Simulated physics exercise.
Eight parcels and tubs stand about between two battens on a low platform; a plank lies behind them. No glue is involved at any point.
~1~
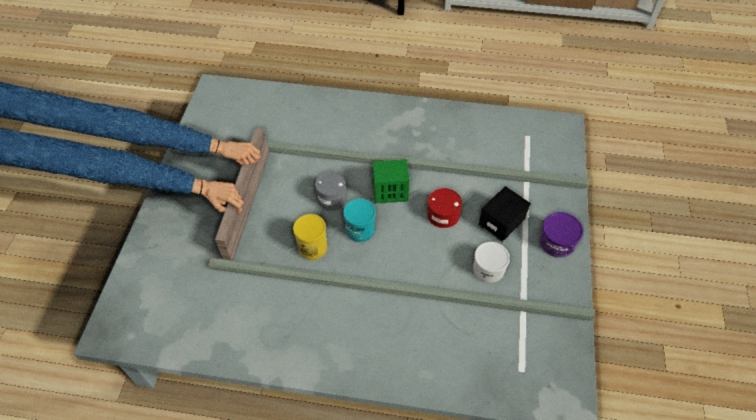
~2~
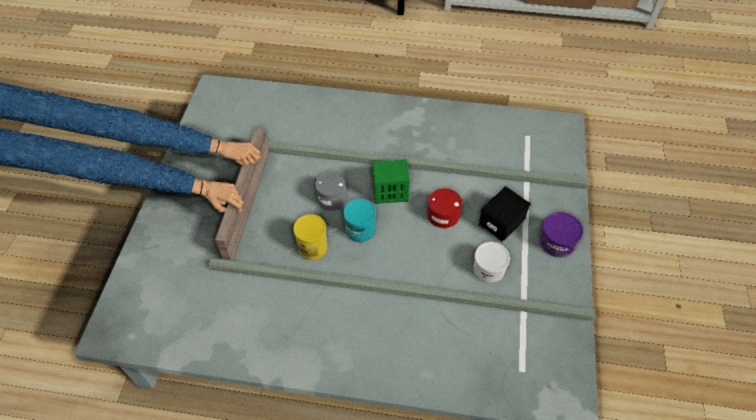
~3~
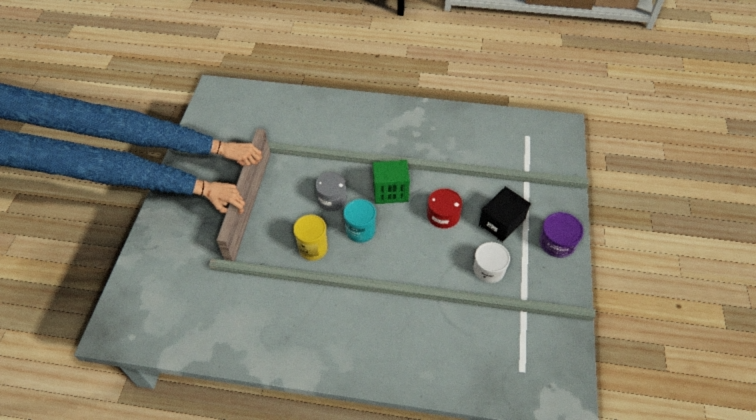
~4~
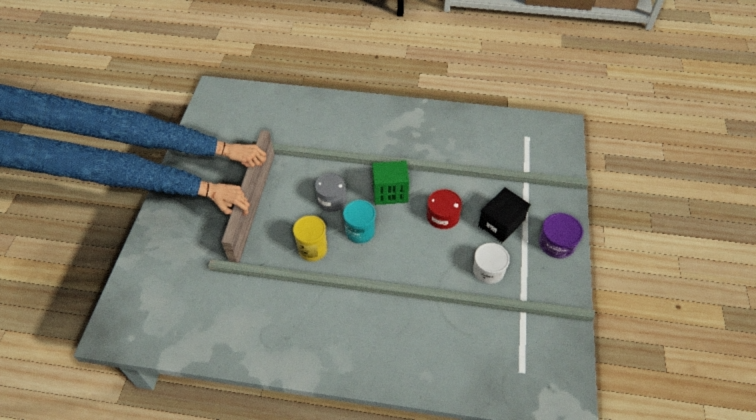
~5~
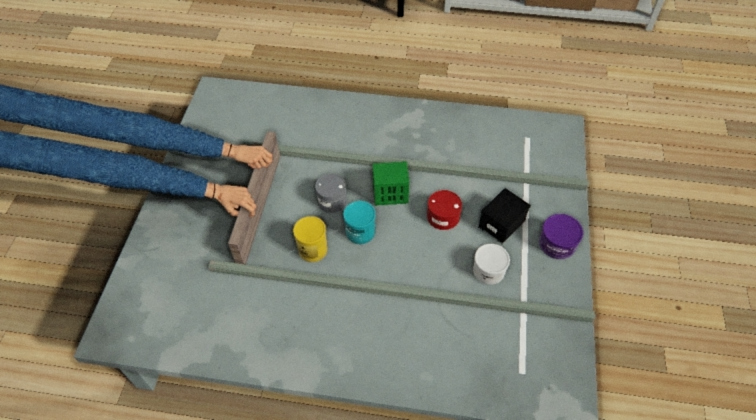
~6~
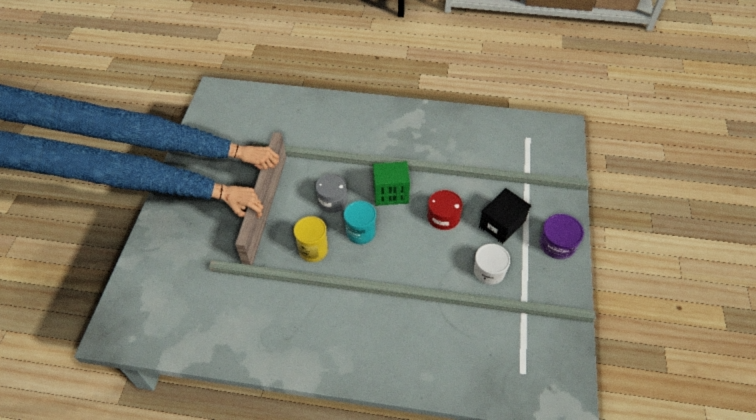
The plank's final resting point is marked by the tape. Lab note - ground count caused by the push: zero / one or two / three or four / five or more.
Ground count: One or two.
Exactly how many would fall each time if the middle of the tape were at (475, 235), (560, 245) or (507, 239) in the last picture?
The counts come to 0, then 4, then 1.
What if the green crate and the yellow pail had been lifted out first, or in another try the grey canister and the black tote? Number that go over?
Tally of falls: 1 for the first try, 0 for the second.
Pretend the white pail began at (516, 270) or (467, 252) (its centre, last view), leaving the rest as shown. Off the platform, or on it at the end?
In that order, it is not pushed off; is not pushed off.
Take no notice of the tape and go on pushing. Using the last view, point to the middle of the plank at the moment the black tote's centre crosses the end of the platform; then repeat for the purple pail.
The middle is at (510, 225) when it's the black tote, and at (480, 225) when it's the purple pail.
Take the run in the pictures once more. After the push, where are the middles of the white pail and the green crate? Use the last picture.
You'll find the first one at (575, 272) and the second at (543, 188).
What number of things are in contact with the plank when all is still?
The count in contact is 4.
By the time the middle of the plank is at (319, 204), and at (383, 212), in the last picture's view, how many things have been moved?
Counts: 2, 4.
Soon after, none off yet; purple pail at rest near (561, 237); black tote at rest near (504, 216); white pail at rest near (491, 265).
Then, none off yet; purple pail moved about its own width near (588, 246); black tote moved about its own width near (559, 224); white pail moved about its own width near (521, 268).
By the end, the number that fall off is one or two; fallen, black tote and purple pail.
